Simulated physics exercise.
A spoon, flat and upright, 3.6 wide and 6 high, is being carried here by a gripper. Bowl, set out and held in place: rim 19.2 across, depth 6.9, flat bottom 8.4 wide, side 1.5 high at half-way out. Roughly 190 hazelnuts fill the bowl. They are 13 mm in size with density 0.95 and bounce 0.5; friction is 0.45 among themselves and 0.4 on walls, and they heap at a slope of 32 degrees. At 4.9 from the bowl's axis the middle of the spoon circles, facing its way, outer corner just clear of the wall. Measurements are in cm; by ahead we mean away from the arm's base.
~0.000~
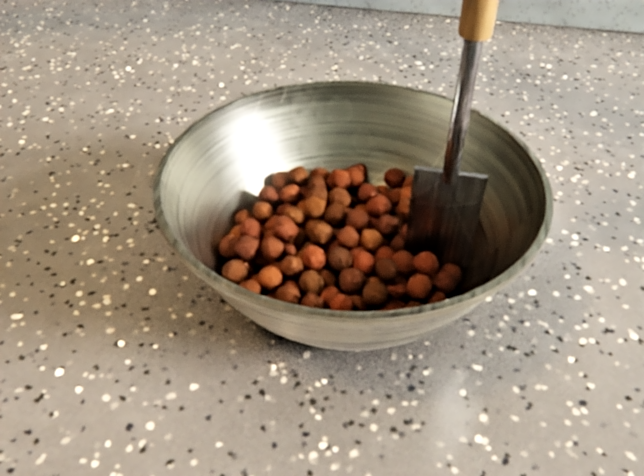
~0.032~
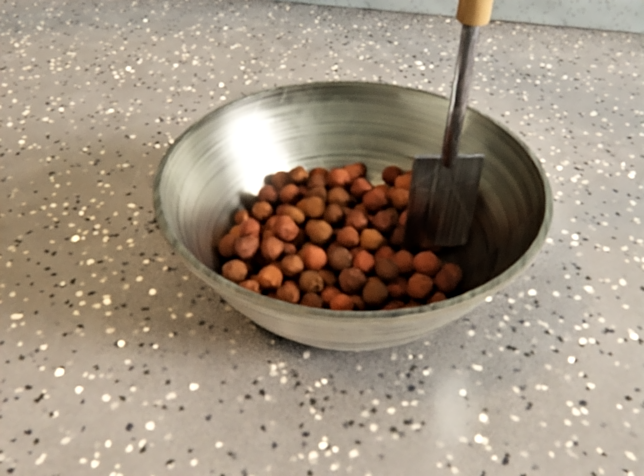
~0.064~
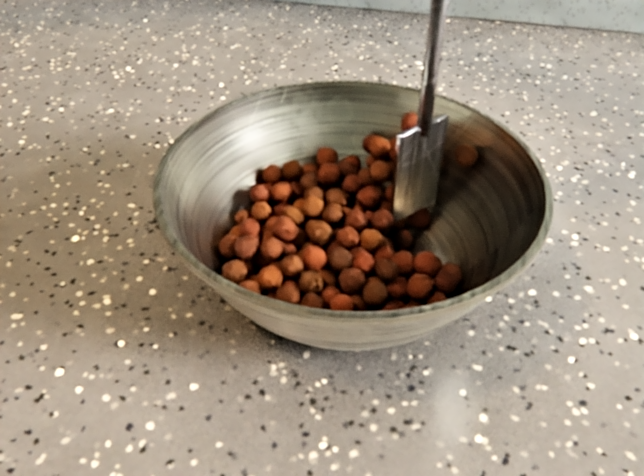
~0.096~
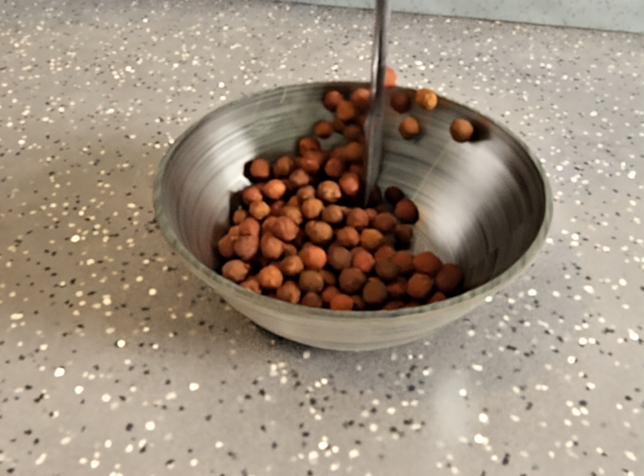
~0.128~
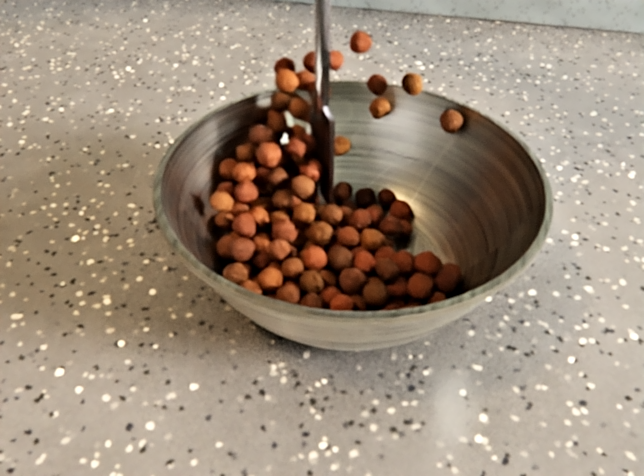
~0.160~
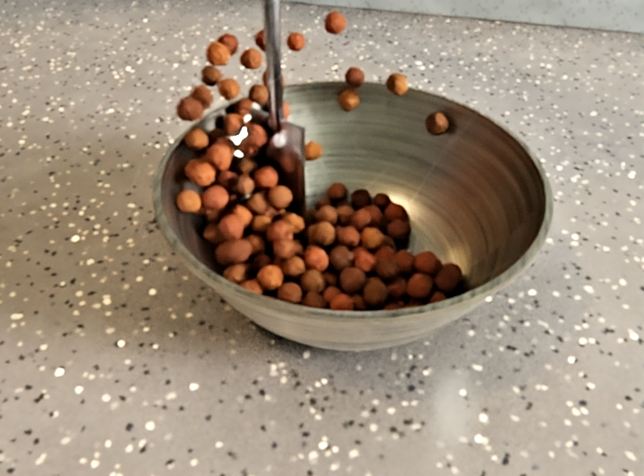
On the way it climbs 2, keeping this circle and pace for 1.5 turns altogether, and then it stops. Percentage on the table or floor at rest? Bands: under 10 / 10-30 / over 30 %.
10-30 %.
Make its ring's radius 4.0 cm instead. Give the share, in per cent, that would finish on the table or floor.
That would make it around 15 percent.
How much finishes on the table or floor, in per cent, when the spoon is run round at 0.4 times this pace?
Some 0 in a hundred.
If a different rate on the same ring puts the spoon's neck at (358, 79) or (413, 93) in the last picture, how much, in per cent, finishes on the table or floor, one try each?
Around 5 and 0 per cent respectively.
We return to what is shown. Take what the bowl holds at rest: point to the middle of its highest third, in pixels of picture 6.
Roughly at pixel (364, 239).
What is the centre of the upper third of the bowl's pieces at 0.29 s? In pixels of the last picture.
Centre of upper third: Approx. (397, 281) px.
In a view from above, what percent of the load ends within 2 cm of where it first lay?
Something close to 15 percent, I'd say.
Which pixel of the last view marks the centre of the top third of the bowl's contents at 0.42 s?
The centre is roughly (407, 206).
After 0.29 s, 301° round, highest piece 13 above the table; 159 in the bowl, 4 on the table or floor, 25 in flight or on the tool.
After 0.42 s, 85° round, highest piece 11 above the table; 148 in the bowl, 29 on the table or floor, 11 in flight or on the tool.
After 0.68 s, 180° round, highest piece 4 above the table; 146 in the bowl, 42 on the table or floor.
After 1.38 s, 180° round, highest piece 4 above the table; 146 in the bowl, 42 on the table or floor.
In the end, 146 in the bowl, 42 on the table or floor. That is 22 % on the table or floor.
